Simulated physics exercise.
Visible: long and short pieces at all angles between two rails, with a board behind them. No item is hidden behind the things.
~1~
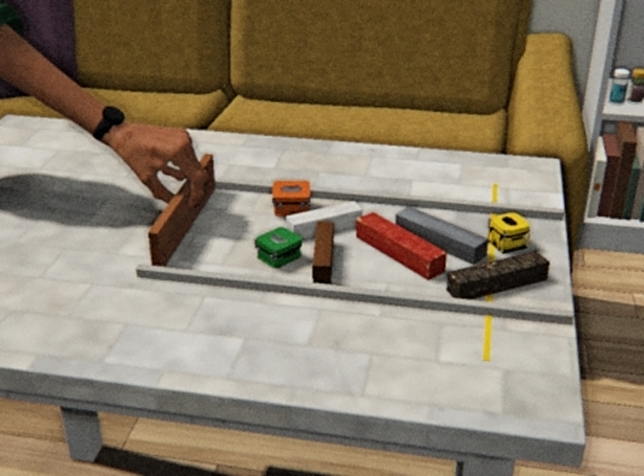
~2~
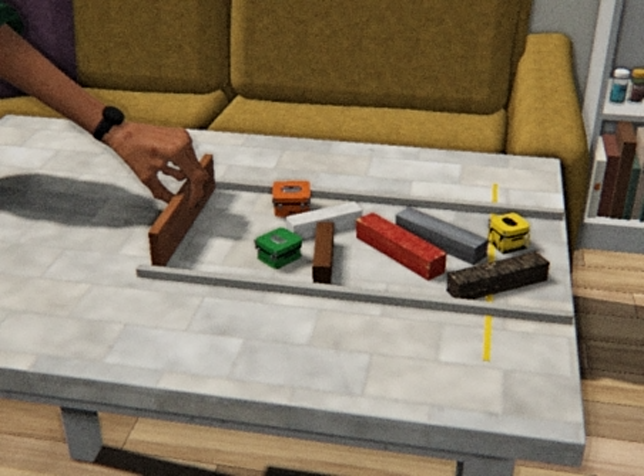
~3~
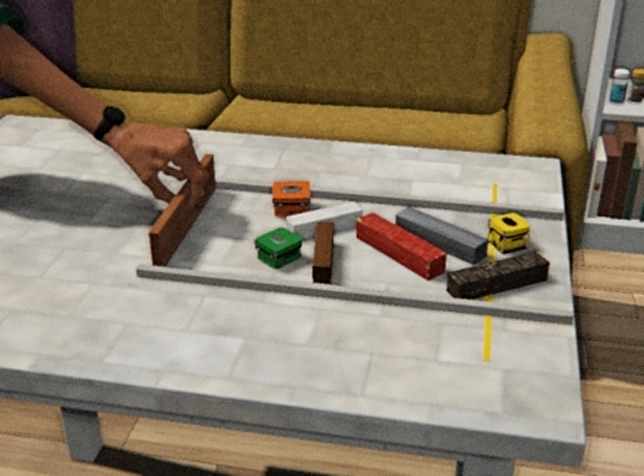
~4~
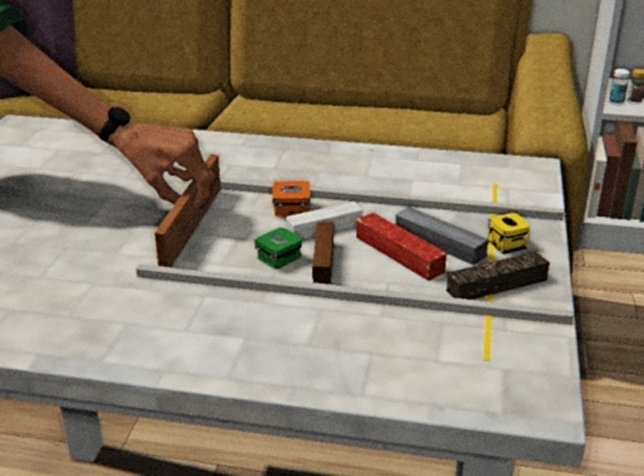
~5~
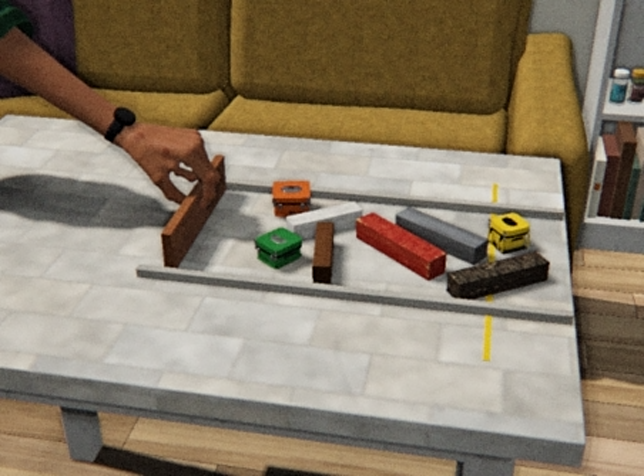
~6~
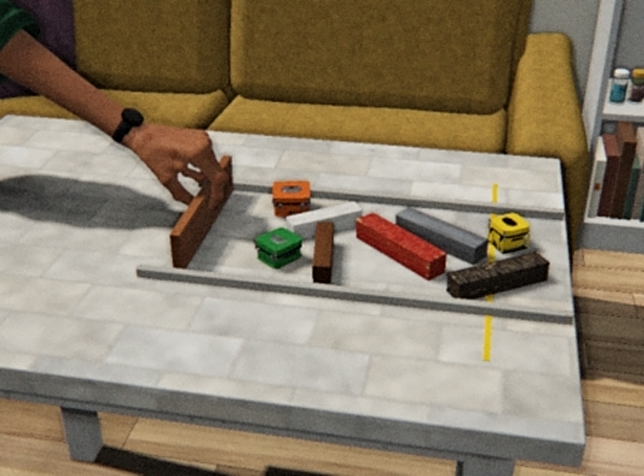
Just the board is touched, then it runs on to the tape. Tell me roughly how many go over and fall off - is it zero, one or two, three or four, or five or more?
Roughly three or four fall off.
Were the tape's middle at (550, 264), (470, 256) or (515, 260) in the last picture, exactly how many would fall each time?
6, 1, 4.
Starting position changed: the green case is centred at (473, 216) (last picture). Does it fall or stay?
If so, it ends up falling.
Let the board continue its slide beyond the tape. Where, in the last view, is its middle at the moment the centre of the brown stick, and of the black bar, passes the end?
Roughly at (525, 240) and roughly at (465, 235).
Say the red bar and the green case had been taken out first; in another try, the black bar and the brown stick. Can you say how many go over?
Tally per try: 0 / 1.
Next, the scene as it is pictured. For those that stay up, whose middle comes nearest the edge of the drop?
Red bar.
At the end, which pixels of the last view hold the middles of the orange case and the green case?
About (513, 214), and the other about (508, 269).
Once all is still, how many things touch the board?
The count in contact is 3.
Soon after, none off yet; yellow case at rest near (509, 233); black bar at rest near (498, 276); grey stick at rest near (440, 235).
In the end, the number that fall off is three or four; gone, grey stick, black bar and yellow case.
